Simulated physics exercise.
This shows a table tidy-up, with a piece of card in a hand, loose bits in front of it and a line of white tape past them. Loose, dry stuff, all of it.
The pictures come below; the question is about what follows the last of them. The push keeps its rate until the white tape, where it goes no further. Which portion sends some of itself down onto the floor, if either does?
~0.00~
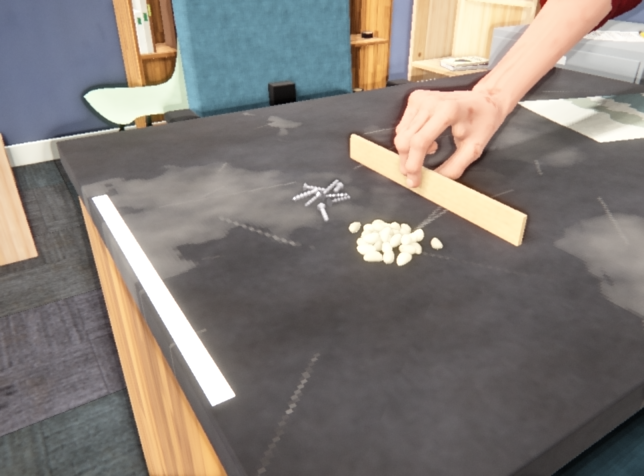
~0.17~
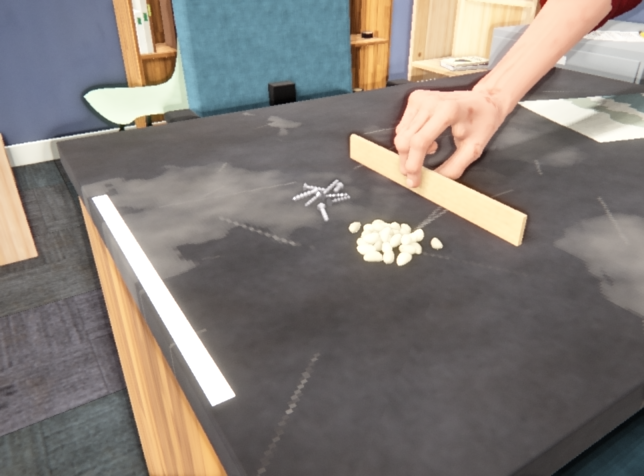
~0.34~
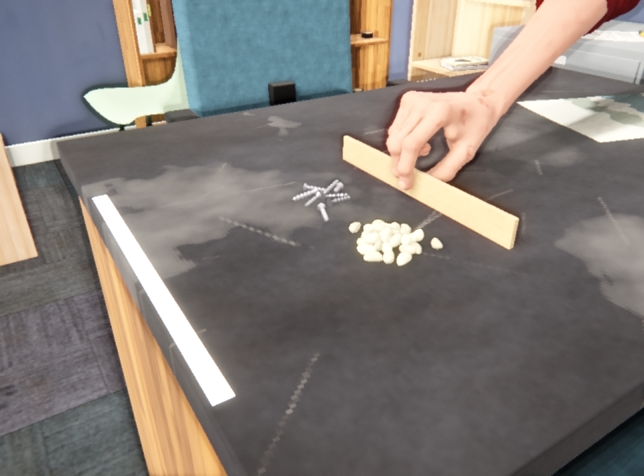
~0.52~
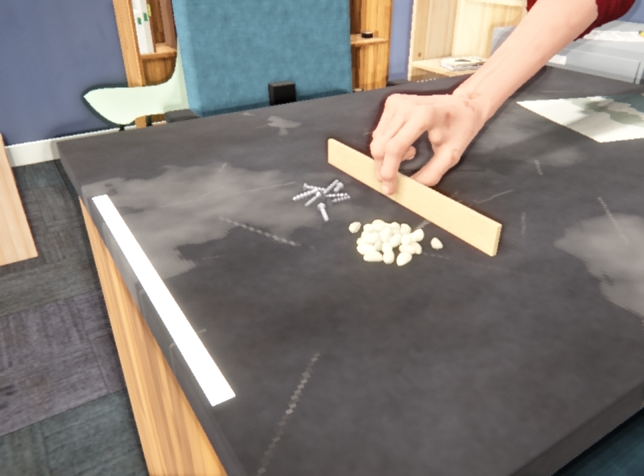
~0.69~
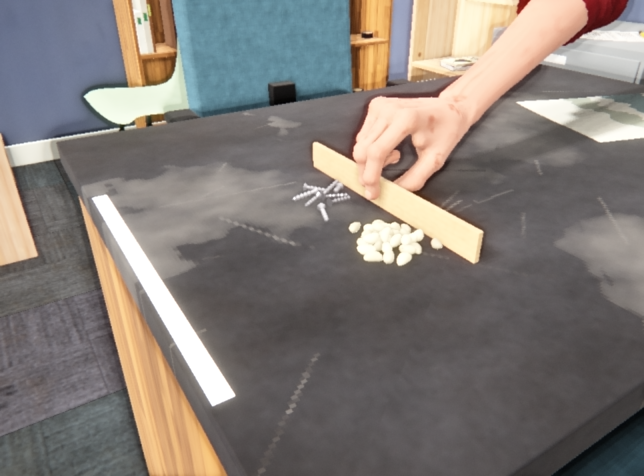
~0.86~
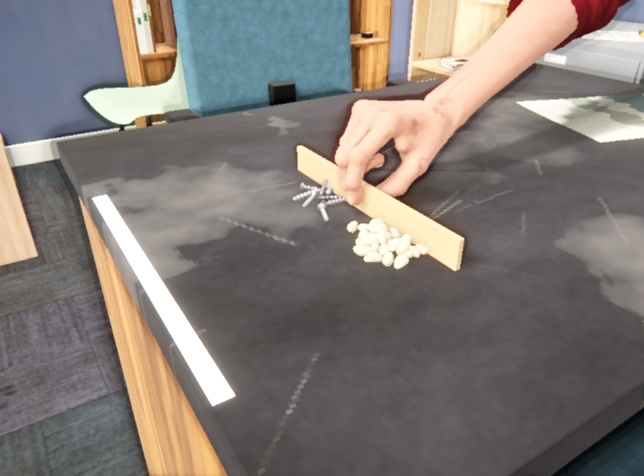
The near portion sends some down. The far portion sends some down.
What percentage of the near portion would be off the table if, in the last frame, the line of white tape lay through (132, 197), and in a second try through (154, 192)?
Off the table, in order: 20, then 0, each out of a hundred.
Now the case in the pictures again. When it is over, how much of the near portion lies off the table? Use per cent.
My estimate is close to 100 per cent of the pieces.
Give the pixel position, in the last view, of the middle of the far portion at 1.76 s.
(223, 219), give or take.
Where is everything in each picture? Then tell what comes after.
Piece of card (506, 221), at rest; white tape (104, 203), right by the edge; edge at (133, 280); near portion (390, 236), some white beans; far portion (336, 196), a few steel screws, in the first frame.
Piece of card (506, 221), at rest; far portion (336, 196), in the second frame.
Piece of card (498, 224); near portion (390, 236), in the third frame.
Piece of card (481, 230); far portion (336, 196), in the fourth frame.
Piece of card (463, 237); near portion (390, 236), in the fifth frame.
Piece of card (444, 244); white tape (104, 203); edge at (133, 280); near portion (386, 239), roughly a quarter pushed along; far portion (329, 192), roughly a quarter pushed along, in the sixth frame.
By 1.76 s, piece of card still moving, near (258, 213); near portion all on the table, its front near (245, 285); far portion all on the table, its front near (215, 220).
By 2.68 s, piece of card stopped at the white tape; near portion the larger part over the edge; far portion the larger part over the edge.
By 2.96 s, piece of card stopped at the white tape; near portion every one over the edge; far portion every one over the edge.
When it is over (3.2 s), piece of card stopped at the white tape; near portion every one over the edge; far portion every one over the edge.
